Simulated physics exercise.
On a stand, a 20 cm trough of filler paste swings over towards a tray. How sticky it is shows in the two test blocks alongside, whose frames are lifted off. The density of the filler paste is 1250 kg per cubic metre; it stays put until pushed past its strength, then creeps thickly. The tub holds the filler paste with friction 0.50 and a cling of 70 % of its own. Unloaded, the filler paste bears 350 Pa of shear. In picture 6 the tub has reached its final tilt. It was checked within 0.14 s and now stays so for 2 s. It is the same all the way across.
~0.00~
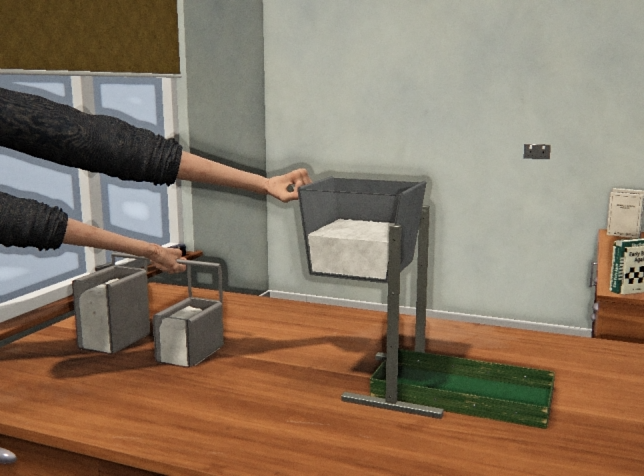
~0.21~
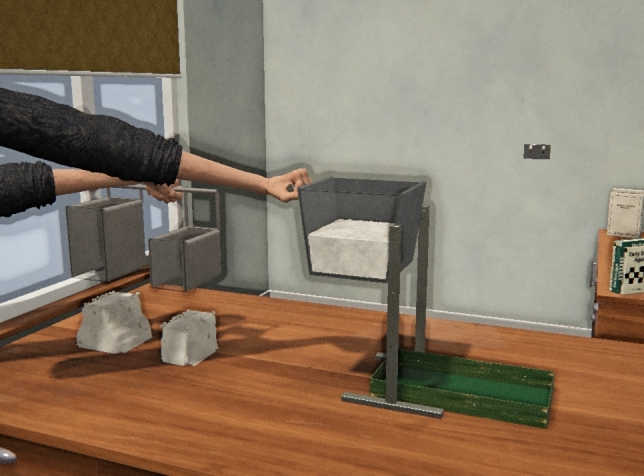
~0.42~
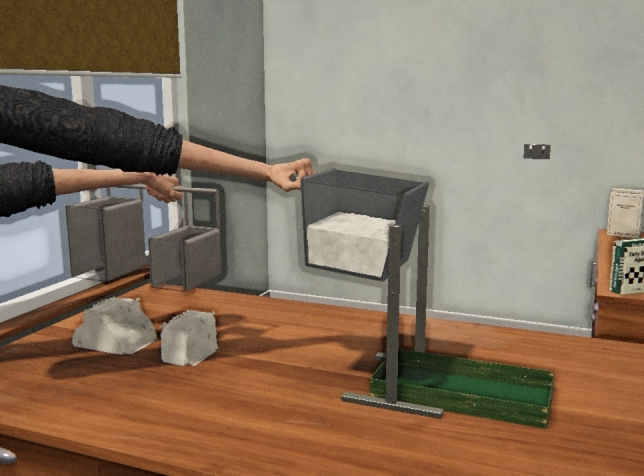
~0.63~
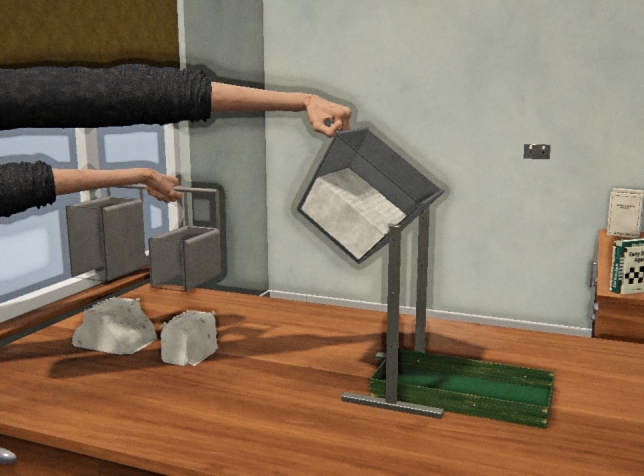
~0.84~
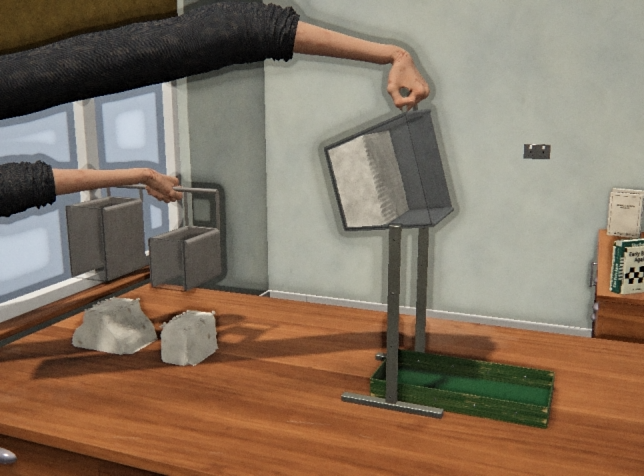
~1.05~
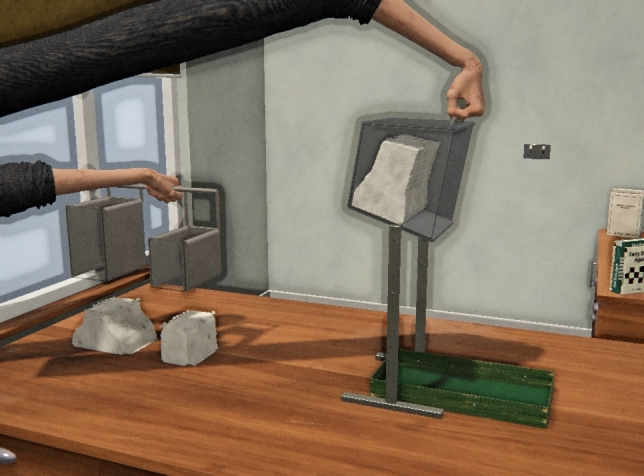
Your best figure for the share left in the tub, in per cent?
Close to 0 per cent.
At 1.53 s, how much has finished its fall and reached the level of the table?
Some 50 per cent.
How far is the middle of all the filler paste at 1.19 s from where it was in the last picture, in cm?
About 8 cm.
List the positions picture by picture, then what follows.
The first frame shows handle-side rim at (301, 189), tilt 0 degrees; top of the filler paste at (353, 238); blocks stand 17 cm, 11 cm (left to right).
The second frame shows handle-side rim at (301, 189), tilt 0 degrees; top of the filler paste at (353, 238); blocks stand 13 cm, 11 cm (left to right).
The third frame shows handle-side rim at (304, 180), tilt 5 degrees; top of the filler paste at (312, 227); blocks stand 11 cm, 10 cm (left to right).
The fourth frame shows handle-side rim at (339, 135), tilt 37 degrees; top of the filler paste at (320, 179); blocks stand 11 cm, 10 cm (left to right).
The fifth frame shows handle-side rim at (407, 116), tilt 75 degrees; top of the filler paste at (362, 138); blocks stand 11 cm, 10 cm (left to right).
The sixth frame shows handle-side rim at (456, 131), tilt 100 degrees; top of the filler paste at (386, 142); blocks stand 11 cm, 10 cm (left to right).
After 1.19 s, the tub is at 100 degrees and holds 89 %.
After 1.36 s, the tub is at 100 degrees and holds 43 %.
After 1.53 s, the tub is at 100 degrees and holds 28 %.
After 1.70 s, the tub is at 100 degrees and holds 3 %.
After 3.05 s, at the end, the tub is at 100 degrees and holds 0 %.
